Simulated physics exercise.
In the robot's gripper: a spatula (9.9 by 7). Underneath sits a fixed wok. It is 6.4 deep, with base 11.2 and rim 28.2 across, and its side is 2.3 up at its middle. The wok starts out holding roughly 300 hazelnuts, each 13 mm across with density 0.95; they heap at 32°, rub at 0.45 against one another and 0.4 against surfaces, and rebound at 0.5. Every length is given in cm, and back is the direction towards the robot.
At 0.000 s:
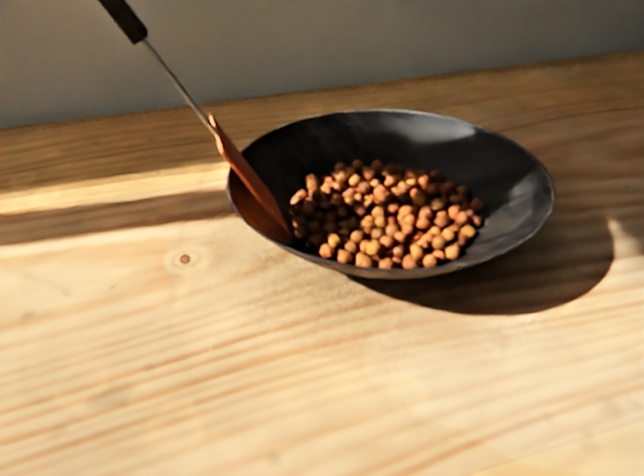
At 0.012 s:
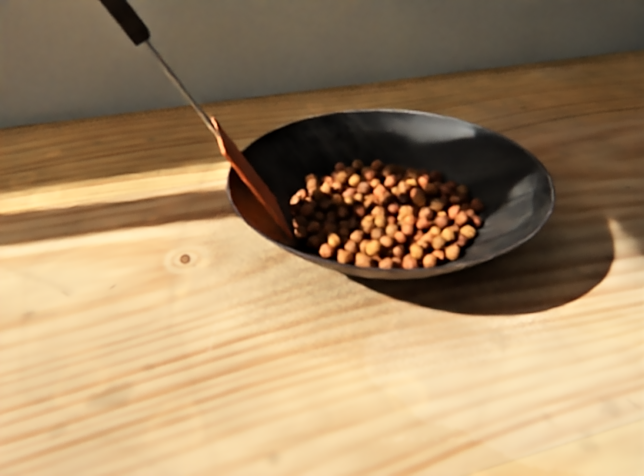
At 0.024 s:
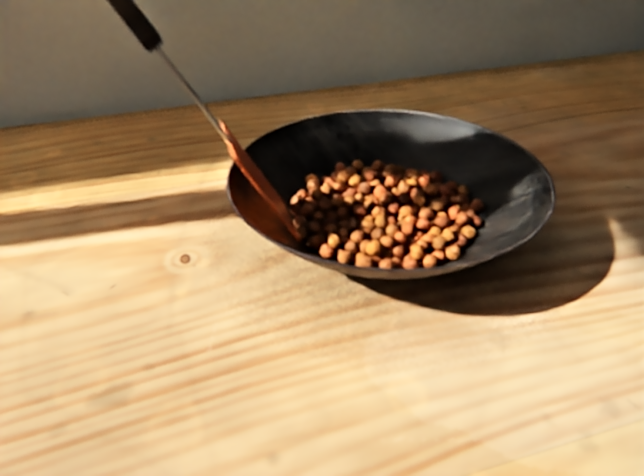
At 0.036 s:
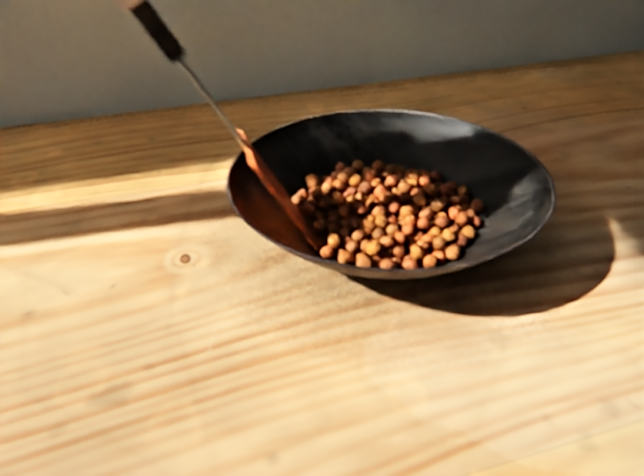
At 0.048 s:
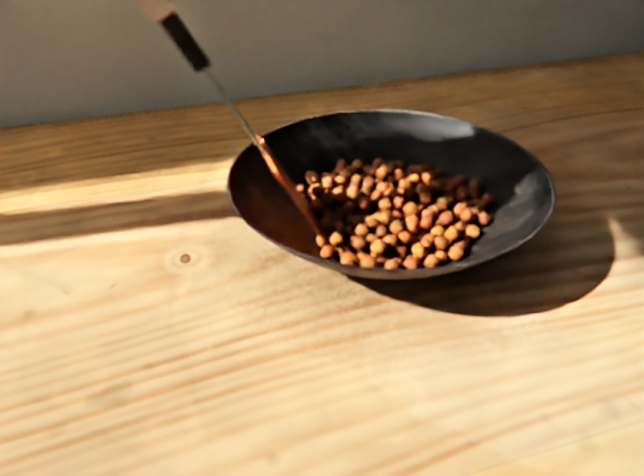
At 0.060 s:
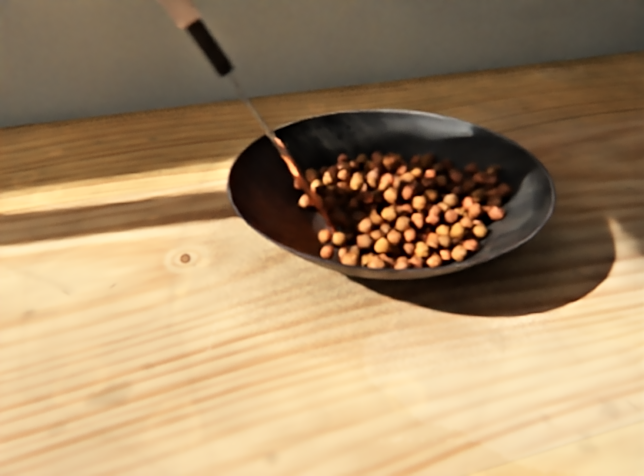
A spatula with a dark handle, tilted into a black wok of hazelnuts on a sunlit wooden surface, barely moves at first, then slides right through the wok, pushing the heaped nuts a short way toward the right side.
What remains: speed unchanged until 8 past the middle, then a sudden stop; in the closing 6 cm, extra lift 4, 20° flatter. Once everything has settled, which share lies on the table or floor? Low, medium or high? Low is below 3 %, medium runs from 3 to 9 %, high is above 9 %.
The share is high, above 9 %.
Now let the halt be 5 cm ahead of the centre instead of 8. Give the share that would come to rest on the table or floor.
Then around 15 per cent.
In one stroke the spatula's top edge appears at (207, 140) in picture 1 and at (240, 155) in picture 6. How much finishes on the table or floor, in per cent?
Near 5 in a hundred.
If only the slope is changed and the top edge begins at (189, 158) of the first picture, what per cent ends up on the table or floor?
Spill: Approx. 25 per cent.
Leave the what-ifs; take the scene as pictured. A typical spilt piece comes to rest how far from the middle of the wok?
Some 34 centimetres.
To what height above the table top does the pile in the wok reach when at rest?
Near 6.0 centimetres high.
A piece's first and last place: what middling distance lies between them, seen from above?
Near 6 cm, measured level.
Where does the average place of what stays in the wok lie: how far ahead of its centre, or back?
Roughly 3.5 cm ahead.
After 0.09 s, sloping 62°, highest piece 8 above the table; 305 in the wok.
After 0.12 s, sloping 57°, highest piece 10 above the table; 299 in the wok, 6 on the blade or in flight.
After 0.33 s, sloping 42°, highest piece 16 above the table; 228 in the wok, 50 on the table or floor, 27 on the blade or in flight.
After 1.38 s, sloping 42°, highest piece 7 above the table; 227 in the wok, 78 on the table or floor.
In the end, 227 in the wok, 78 on the table or floor. That is 26 % on the table or floor.
